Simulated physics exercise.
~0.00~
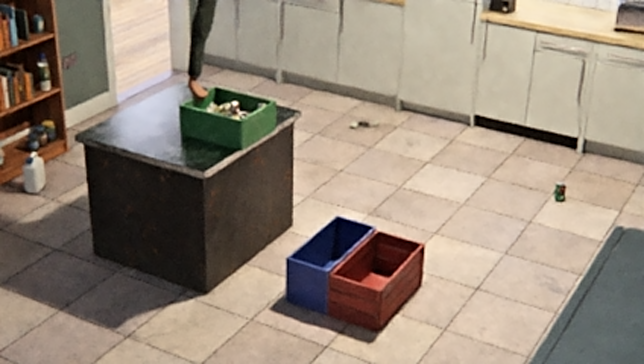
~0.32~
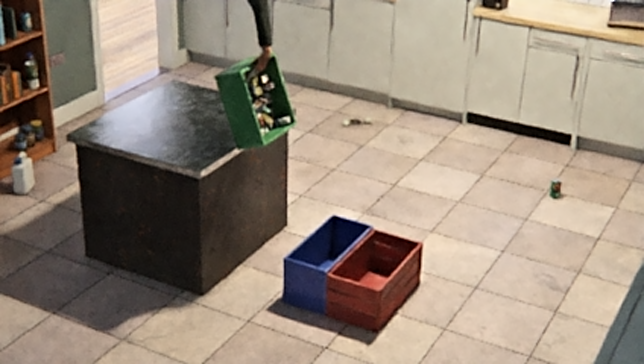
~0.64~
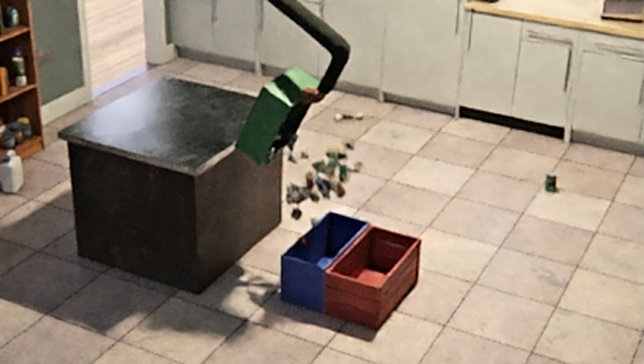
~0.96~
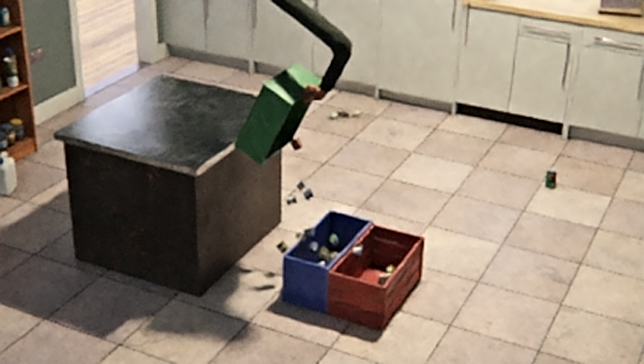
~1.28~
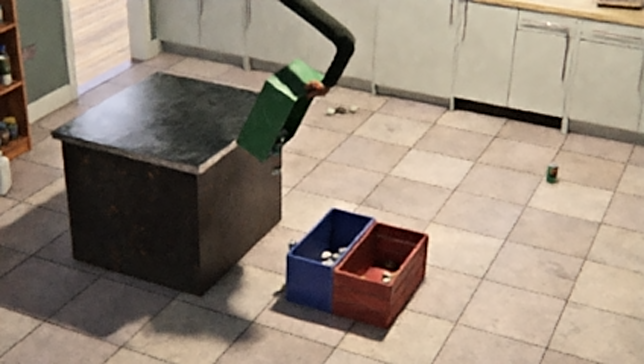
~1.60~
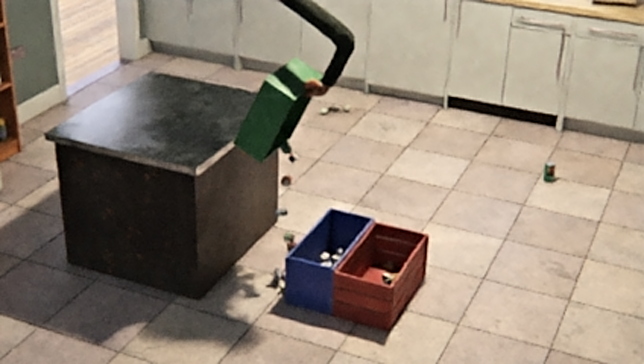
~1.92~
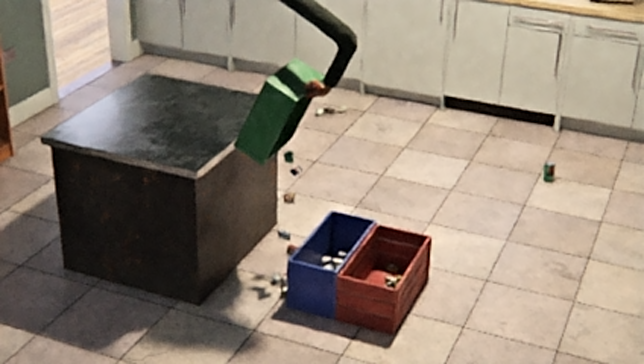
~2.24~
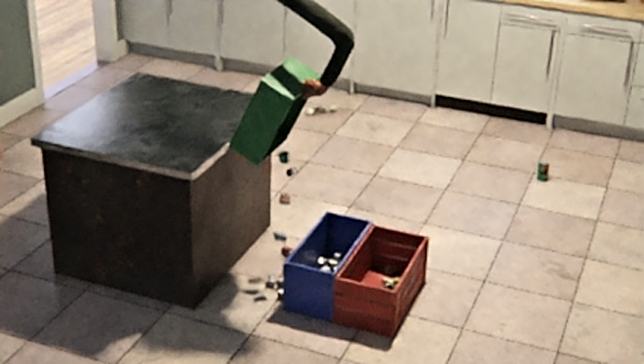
A green crate gripped by a dark arm lifts off the bench and tips over, pouring small cartons toward the blue bin and red tote on the floor; some land in each, while the last few drop beside the blue bin as the crate hangs tilted.
